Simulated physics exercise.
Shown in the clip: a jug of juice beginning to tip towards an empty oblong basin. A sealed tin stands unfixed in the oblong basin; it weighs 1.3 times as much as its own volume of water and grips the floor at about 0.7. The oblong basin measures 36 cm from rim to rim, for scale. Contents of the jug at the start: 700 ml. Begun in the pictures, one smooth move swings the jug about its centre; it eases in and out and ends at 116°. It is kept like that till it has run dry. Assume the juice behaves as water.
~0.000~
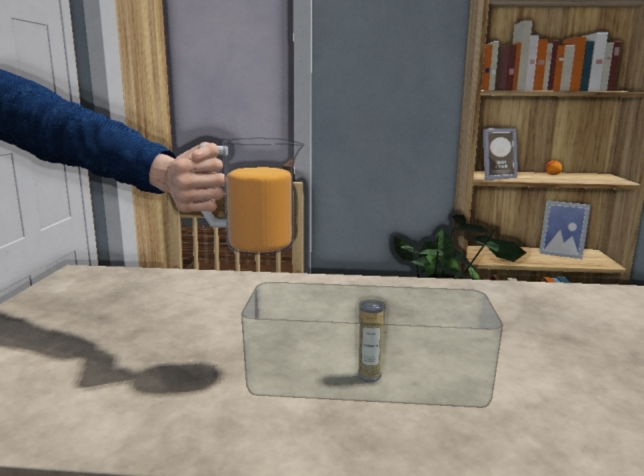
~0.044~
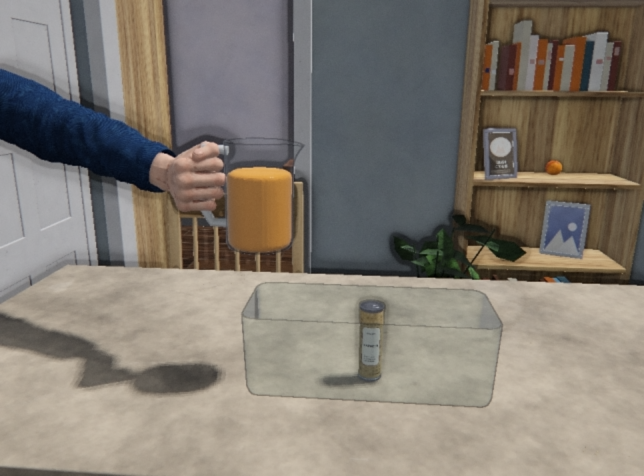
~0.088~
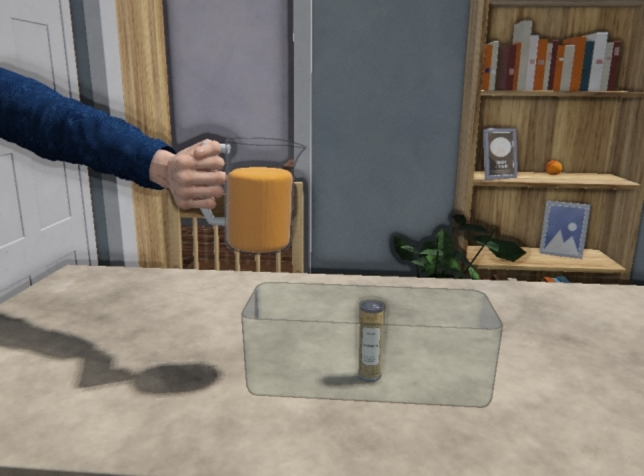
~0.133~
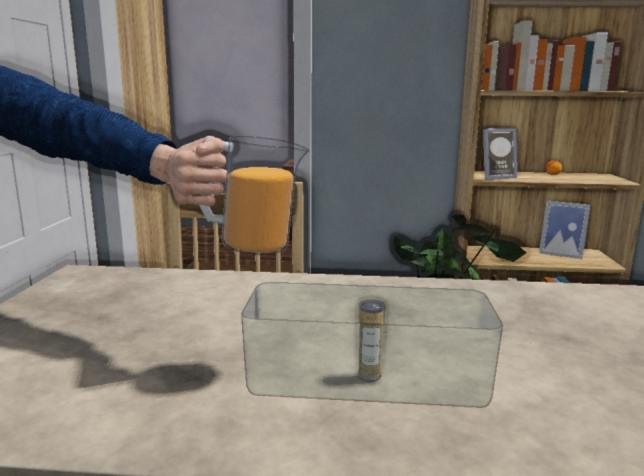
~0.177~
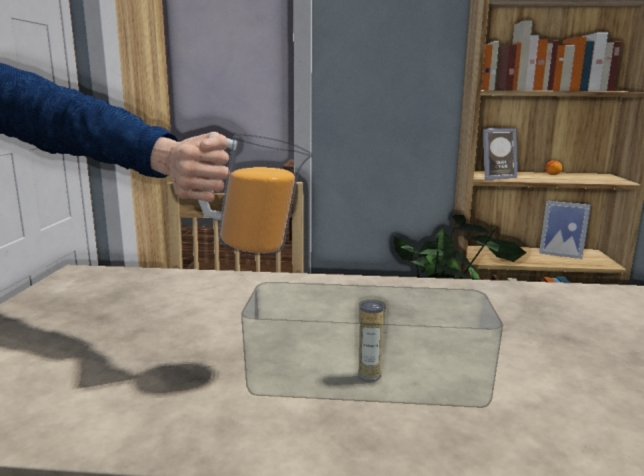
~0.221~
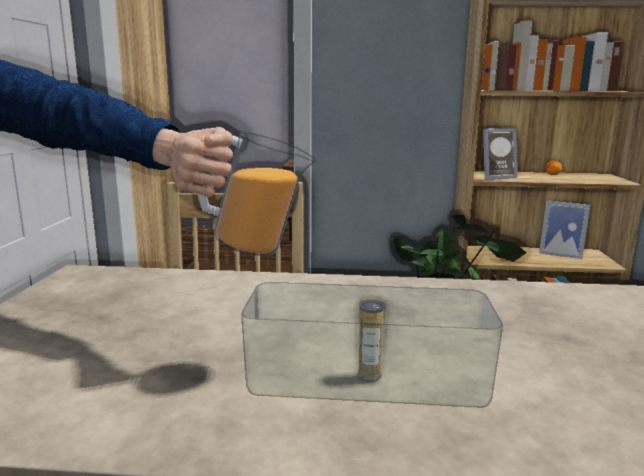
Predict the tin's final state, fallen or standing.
My guess is it's going to keel over.
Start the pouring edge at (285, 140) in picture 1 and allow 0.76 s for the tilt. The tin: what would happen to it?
Result: Tin upright.
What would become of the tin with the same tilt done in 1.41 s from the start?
The tin tips over.
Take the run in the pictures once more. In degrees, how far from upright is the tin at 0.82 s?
I'd say it is close to 0 degrees off upright.
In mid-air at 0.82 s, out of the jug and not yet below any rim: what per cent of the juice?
In-air share: About 26 %.
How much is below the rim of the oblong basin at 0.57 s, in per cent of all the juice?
Fraction in basin: Approx. 0%.
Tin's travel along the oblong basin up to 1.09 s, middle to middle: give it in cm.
About 5 cm.
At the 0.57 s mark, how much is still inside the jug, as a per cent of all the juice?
88 %.
Then, 0.57 s in, the tilt is 84° and 88 per cent is still to pour; the tin stands where it began.
Then, 0.82 s in, the tilt is 115° and 28 per cent is still to pour; the tin stands 1 cm from where it began.
Then, 1.09 s in, the tilt is 116° and 1 per cent is still to pour; the tin leans 23°.
Then, 1.38 s in, the tilt is 116° and 0 per cent is still to pour; the tin lies on its side.
Finally, the tin lies on its side.
